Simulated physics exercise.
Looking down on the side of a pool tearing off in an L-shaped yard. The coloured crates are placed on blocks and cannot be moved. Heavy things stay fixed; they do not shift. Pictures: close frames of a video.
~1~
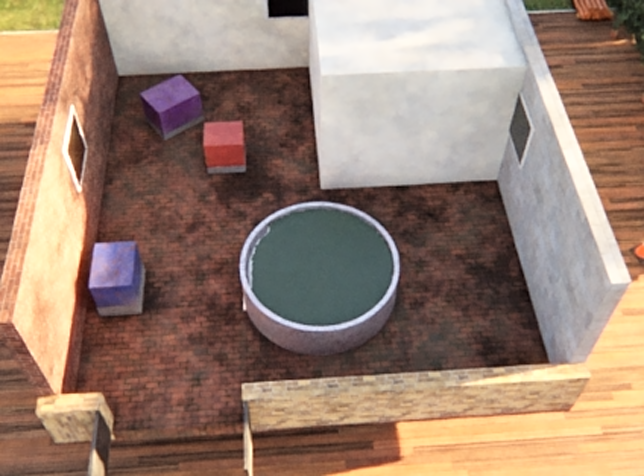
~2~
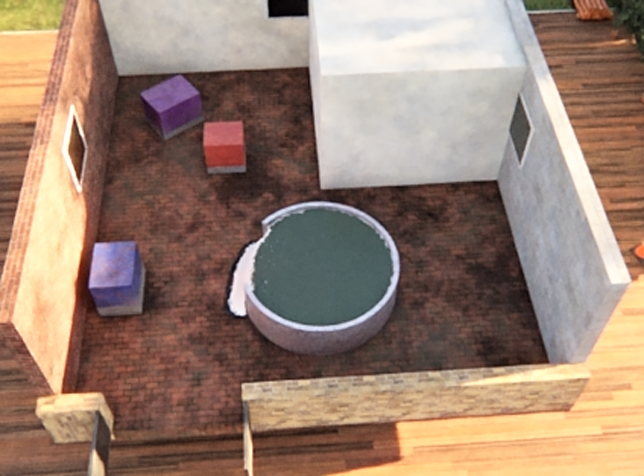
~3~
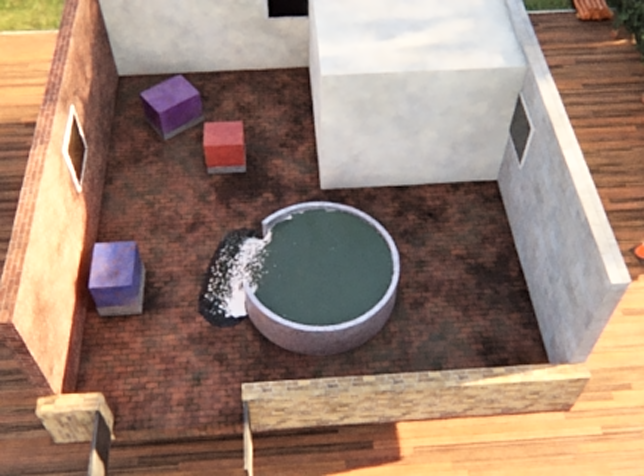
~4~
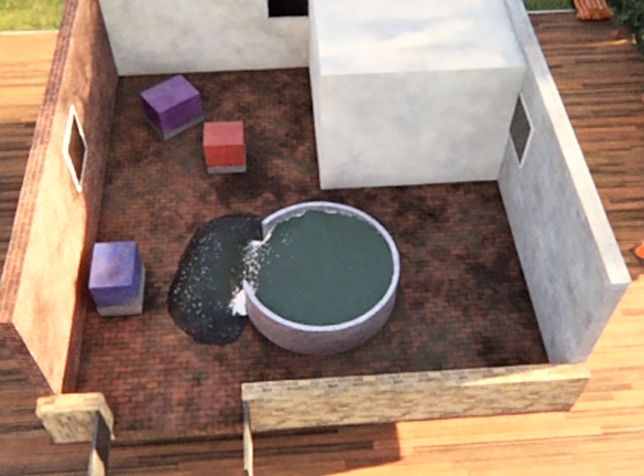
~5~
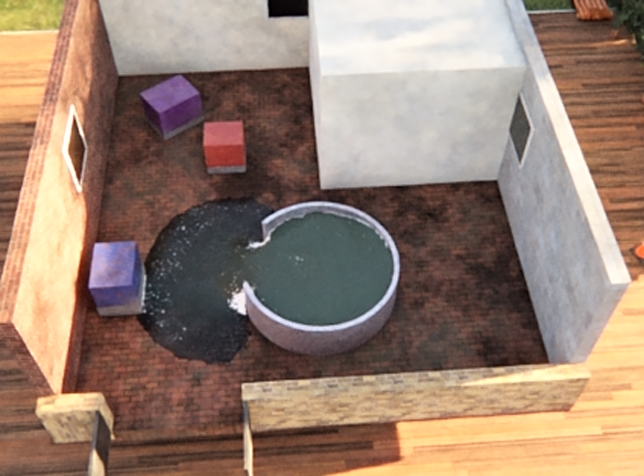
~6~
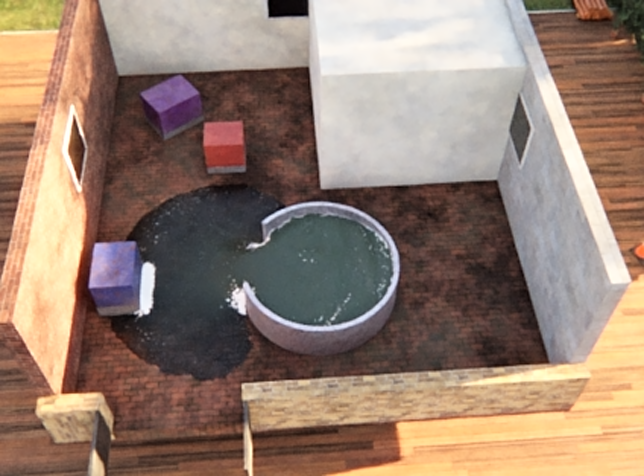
In an L-shaped brick yard seen from above, a round pool of still, dark green water stands near three colored boxes. The pool's left side tears open and white, foaming water pours through the gap. It spreads leftward across the bricks in a widening dark sheet and foams against the blue-purple box.
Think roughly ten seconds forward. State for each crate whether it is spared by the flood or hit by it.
My prediction: The purple crate is reached; the blue crate is reached; the red crate is never reached.
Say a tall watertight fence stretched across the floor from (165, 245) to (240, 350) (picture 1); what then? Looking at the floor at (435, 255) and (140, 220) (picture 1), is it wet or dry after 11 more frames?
In order, I'd call them bare and inundated.
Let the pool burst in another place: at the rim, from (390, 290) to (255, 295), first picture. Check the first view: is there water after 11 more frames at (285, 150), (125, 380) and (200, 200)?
Obs. 1: Moisture-free; obs. 2: Sodden; obs. 3: Moisture-free.
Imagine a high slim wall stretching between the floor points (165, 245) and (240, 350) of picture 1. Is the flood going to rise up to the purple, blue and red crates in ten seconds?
Purple: Is reached; blue: Stays clear; red: Is reached.
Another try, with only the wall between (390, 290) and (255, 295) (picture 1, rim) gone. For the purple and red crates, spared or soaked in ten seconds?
In that case the purple one is never flooded and the red one is never flooded.
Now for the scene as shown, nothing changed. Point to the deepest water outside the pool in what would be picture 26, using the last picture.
Deepest spot: Near (119, 79).
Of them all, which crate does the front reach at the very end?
I'd say the one in purple is last.
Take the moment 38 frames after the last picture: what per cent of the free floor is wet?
About 65 in a hundred.
A moment on, water covers 25 % of the floor; the purple crate not reached, the blue crate water round its plinth, the red crate water round its plinth.
Next, water covers 35 % of the floor; the purple crate water round its plinth, the blue crate water round its plinth, the red crate water round its plinth.
Then, water covers 40 % of the floor; the purple crate water round its plinth, the blue crate water round its plinth, the red crate water round its plinth.
Later, water covers 65 % of the floor; the purple crate water round its plinth, the blue crate water round its plinth, the red crate water round its plinth.
In the end, water covers 80 % of the floor; the purple crate was topped, the blue crate was topped, the red crate stayed above the water.
